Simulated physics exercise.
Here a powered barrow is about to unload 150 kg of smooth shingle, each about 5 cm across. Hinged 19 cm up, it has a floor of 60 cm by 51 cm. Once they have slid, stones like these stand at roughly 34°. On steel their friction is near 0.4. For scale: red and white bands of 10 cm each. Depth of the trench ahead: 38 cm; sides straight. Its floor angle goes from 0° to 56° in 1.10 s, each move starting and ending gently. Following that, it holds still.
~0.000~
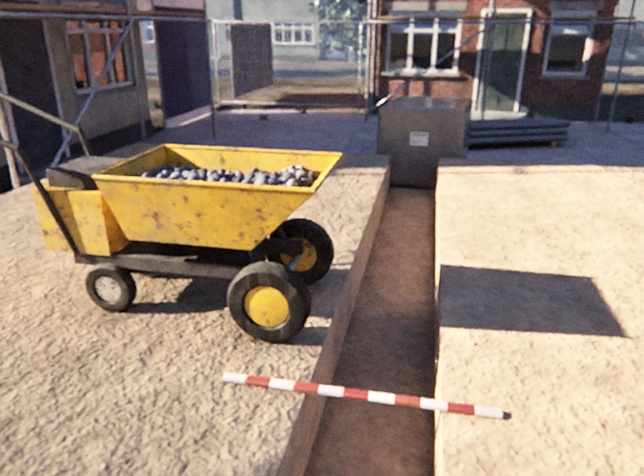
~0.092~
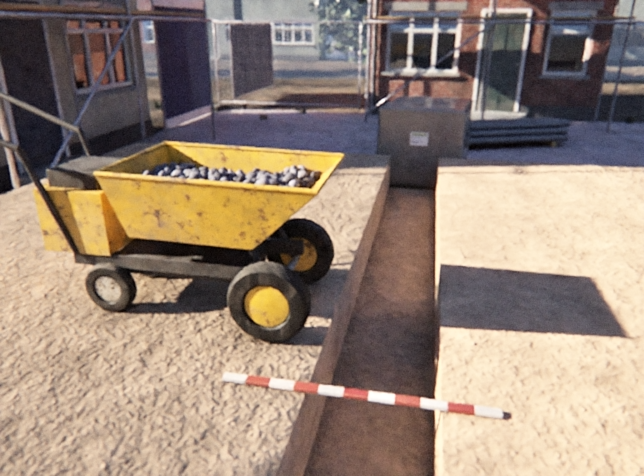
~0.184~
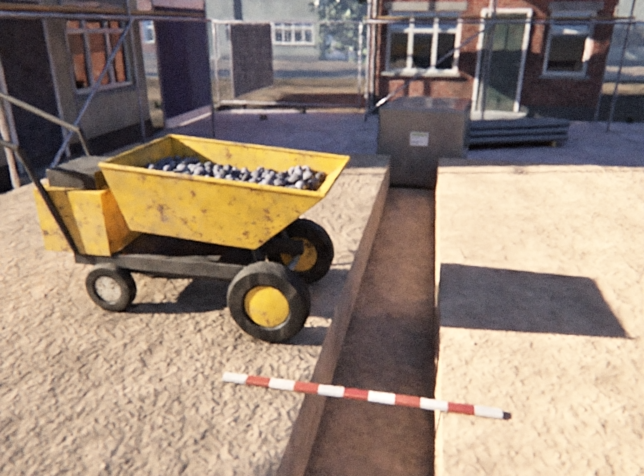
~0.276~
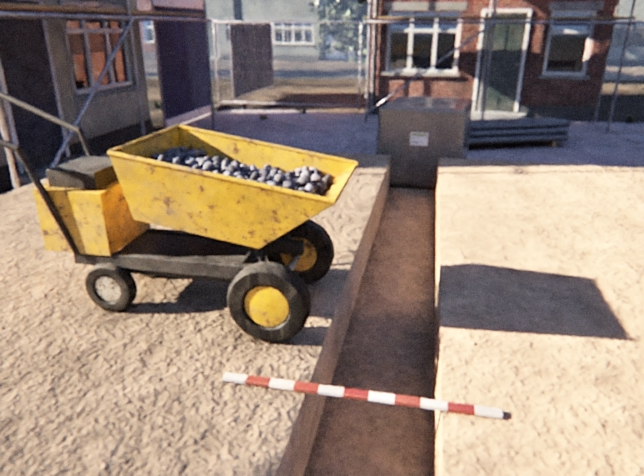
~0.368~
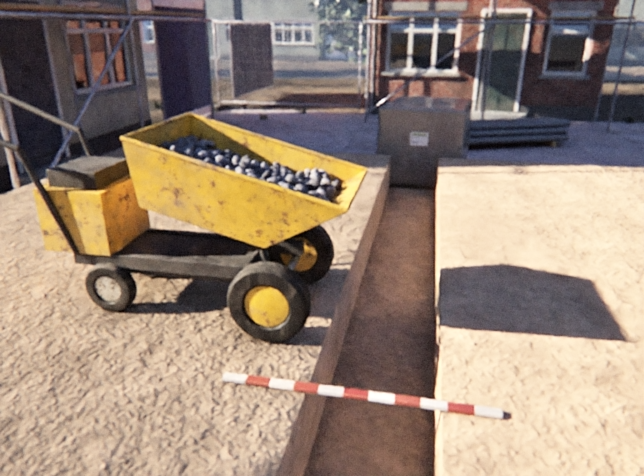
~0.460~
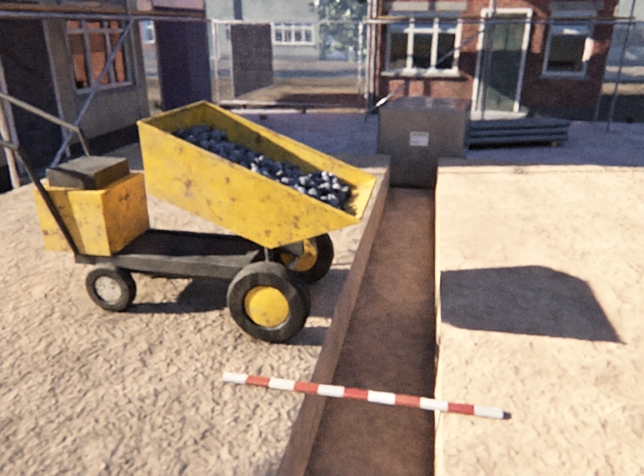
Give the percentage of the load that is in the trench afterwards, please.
Near 55 per cent of the load.
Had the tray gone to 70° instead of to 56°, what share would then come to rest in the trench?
It would be near 40 per cent.
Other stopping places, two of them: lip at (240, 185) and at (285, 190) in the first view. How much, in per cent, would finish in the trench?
Roughly 100 in a hundred, then 80 in a hundred.
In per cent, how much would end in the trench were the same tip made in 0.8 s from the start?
That works out at about 50 in a hundred.
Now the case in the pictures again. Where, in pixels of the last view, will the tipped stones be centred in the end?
About (433, 355).
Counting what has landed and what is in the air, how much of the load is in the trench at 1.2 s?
Around 15 per cent of it.
After 0.8 s the floor is at 47°; 100 % in the tray; the foremost stones are at (382, 243).
After 1.2 s the floor is at 56°; 82 % in the tray, 13 % in the trench, 5 % past the trench; the foremost stones are at (467, 327).
After 1.5 s the floor is at 56°; 43 % in the tray, 18 % in the trench, 40 % past the trench; the foremost stones are at (574, 342).
After 3.5 s the floor is at 56°; 0 % in the tray, 55 % in the trench, 45 % past the trench; the foremost stones are past the picture's edge.
